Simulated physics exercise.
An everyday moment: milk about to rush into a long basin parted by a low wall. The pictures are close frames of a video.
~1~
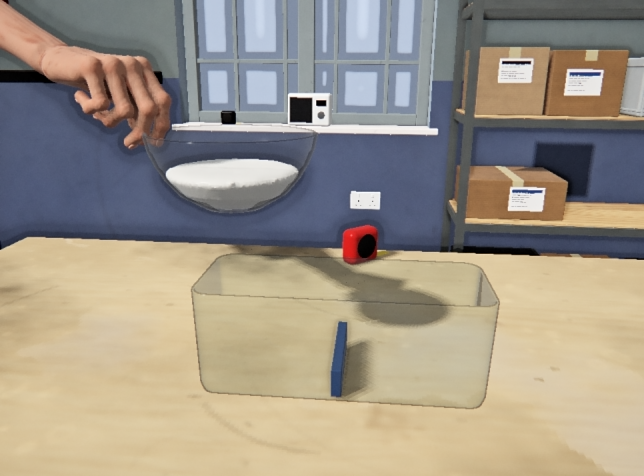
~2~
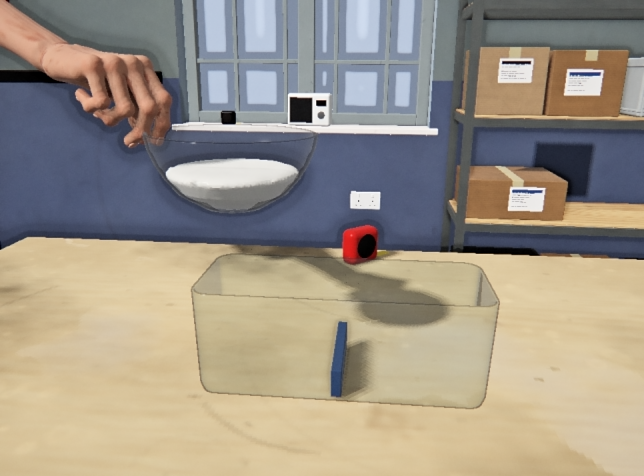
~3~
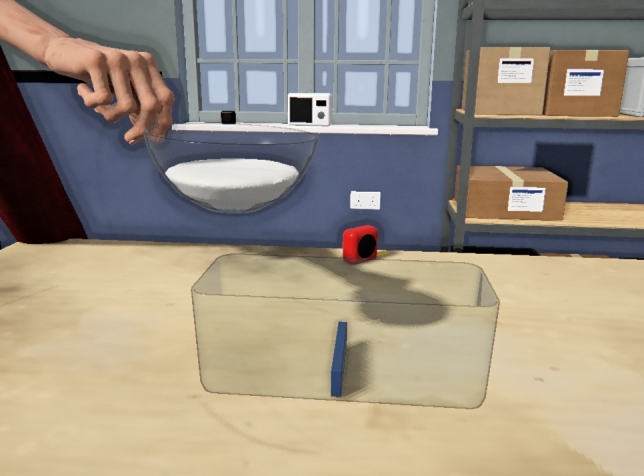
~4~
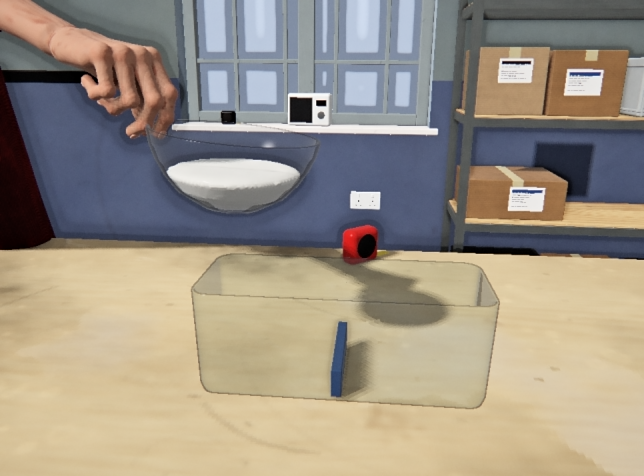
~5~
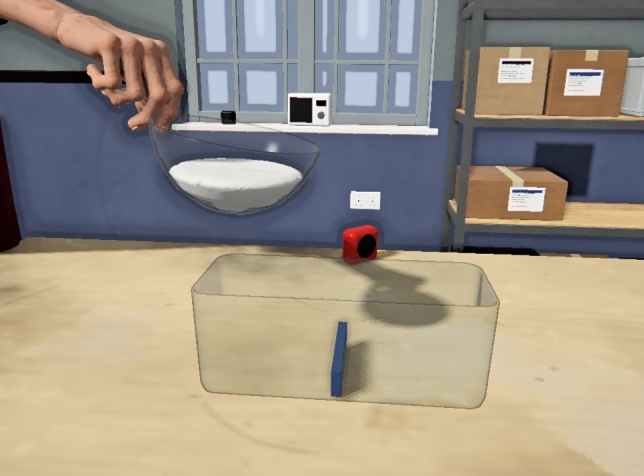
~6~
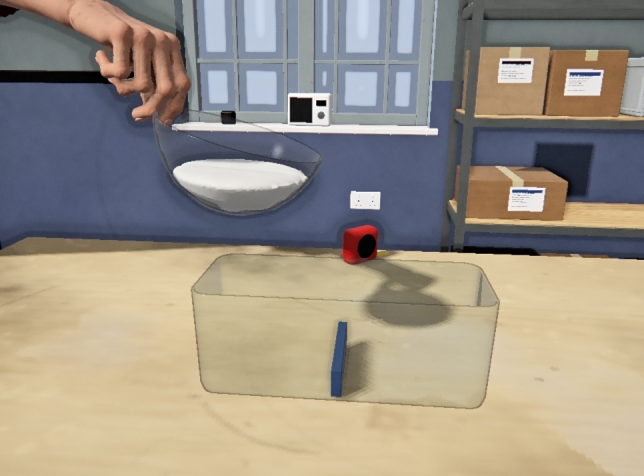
A hand held a clear bowl of white liquid above a see-through basin with a low blue wall inside, then slowly tilted it a little to the right, while the basin stayed still.
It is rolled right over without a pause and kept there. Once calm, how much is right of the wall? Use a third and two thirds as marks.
The share right of the wall is between a third and two thirds.
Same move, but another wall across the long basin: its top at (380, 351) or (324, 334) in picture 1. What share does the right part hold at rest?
In turn 10 and 70 in a hundred.
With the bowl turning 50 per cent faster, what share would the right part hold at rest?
Near 50 %.
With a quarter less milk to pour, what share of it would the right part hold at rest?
Some 45 per cent.
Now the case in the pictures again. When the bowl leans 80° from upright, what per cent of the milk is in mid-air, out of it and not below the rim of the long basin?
Some 35 per cent.
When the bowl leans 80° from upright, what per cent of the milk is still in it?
Near 30 %.
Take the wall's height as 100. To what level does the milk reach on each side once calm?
Near 30 on the left, 40 on the right.
A moment on, the bowl is tipped on its side and 29 per cent is still to pour, 7 is left of the wall and 29 right of it.
Next, the bowl is tipped right over and 0 per cent is still to pour, 48 is left of the wall and 52 right of it.
Then the bowl is tipped right over and 0 per cent is still to pour, 47 is left of the wall and 53 right of it.
Later the bowl is tipped right over and 0 per cent is still to pour, 47 is left of the wall and 53 right of it.
At rest 47 per cent lies left of the wall, 53 right of it and 0 outside.
